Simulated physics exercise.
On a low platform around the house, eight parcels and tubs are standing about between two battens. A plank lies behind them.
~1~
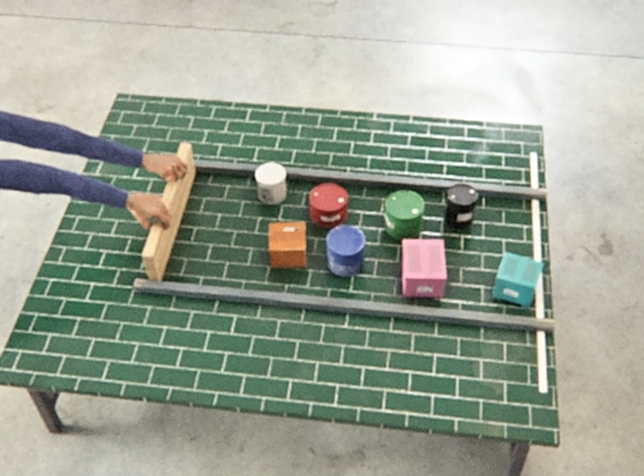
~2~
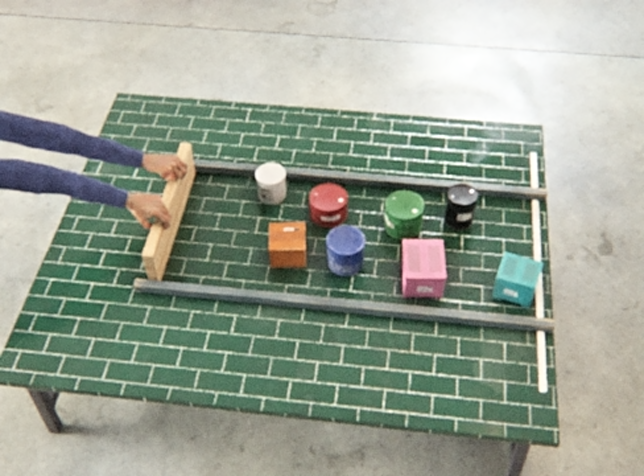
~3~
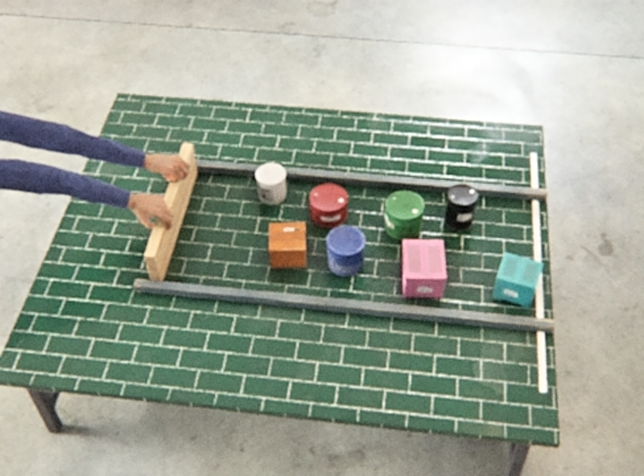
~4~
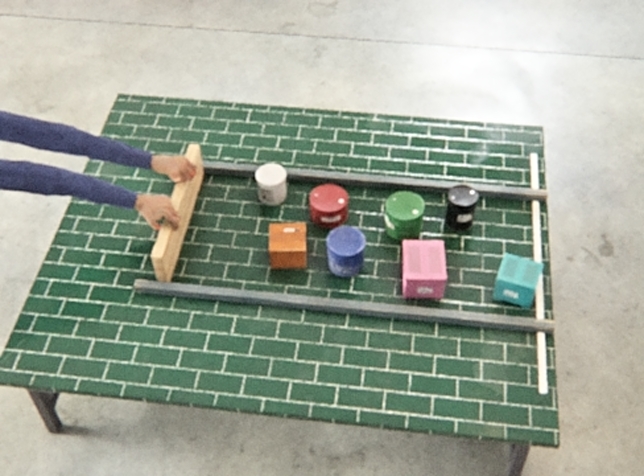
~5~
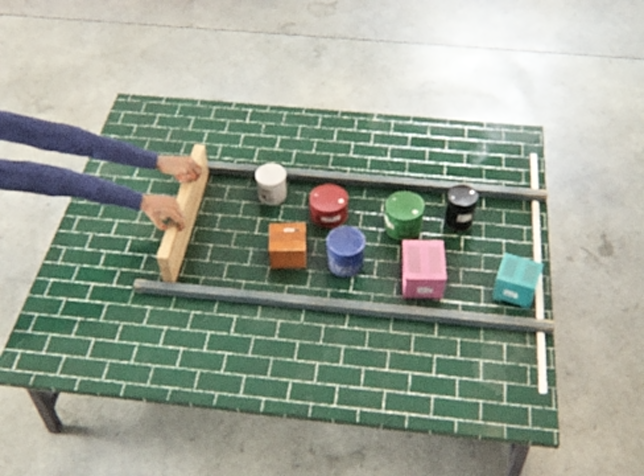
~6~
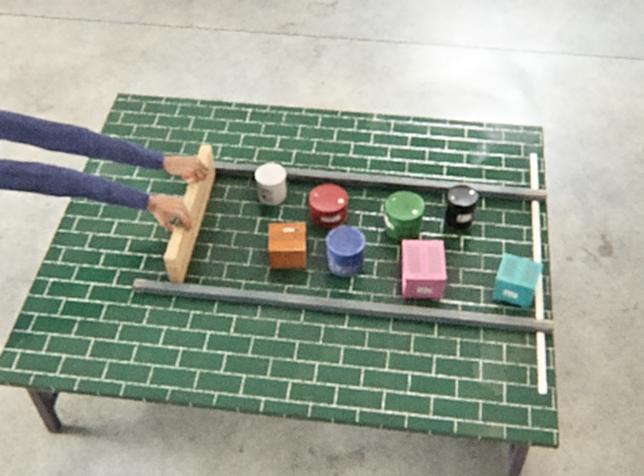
To begin with, two hands hold a wooden plank upright at the left of a green tiled table, where eight colourful tubs and boxes stand between two grey rails. The hands then slide the plank slowly a short way right, while the tubs and boxes stay where they are.
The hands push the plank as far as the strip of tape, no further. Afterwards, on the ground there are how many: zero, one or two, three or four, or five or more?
On the ground there are five or more.
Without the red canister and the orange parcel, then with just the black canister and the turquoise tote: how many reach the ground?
The number fallen is 6, and in the other try 6.
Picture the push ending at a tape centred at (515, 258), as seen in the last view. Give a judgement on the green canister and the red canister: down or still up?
The green canister tumbles off, the red canister is kept.
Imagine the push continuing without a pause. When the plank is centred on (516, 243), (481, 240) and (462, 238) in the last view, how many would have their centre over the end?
The counts would come out as 4, 1 and 1.
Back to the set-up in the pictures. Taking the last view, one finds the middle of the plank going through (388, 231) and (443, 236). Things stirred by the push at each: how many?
In order, the tallies are 8 and 8.
Early on, none off yet; turquoise tote at rest near (517, 281); black canister at rest near (461, 208); pink tote at rest near (423, 270).
A while later, none off yet; turquoise tote travelled about its own width near (552, 292); black canister travelled about its own width near (503, 204); pink tote travelled about its own width near (500, 286).
Finally, the number that fall off is five or more; lost, white pail, orange parcel, red canister, blue pail, green canister, pink tote, black canister and turquoise tote.
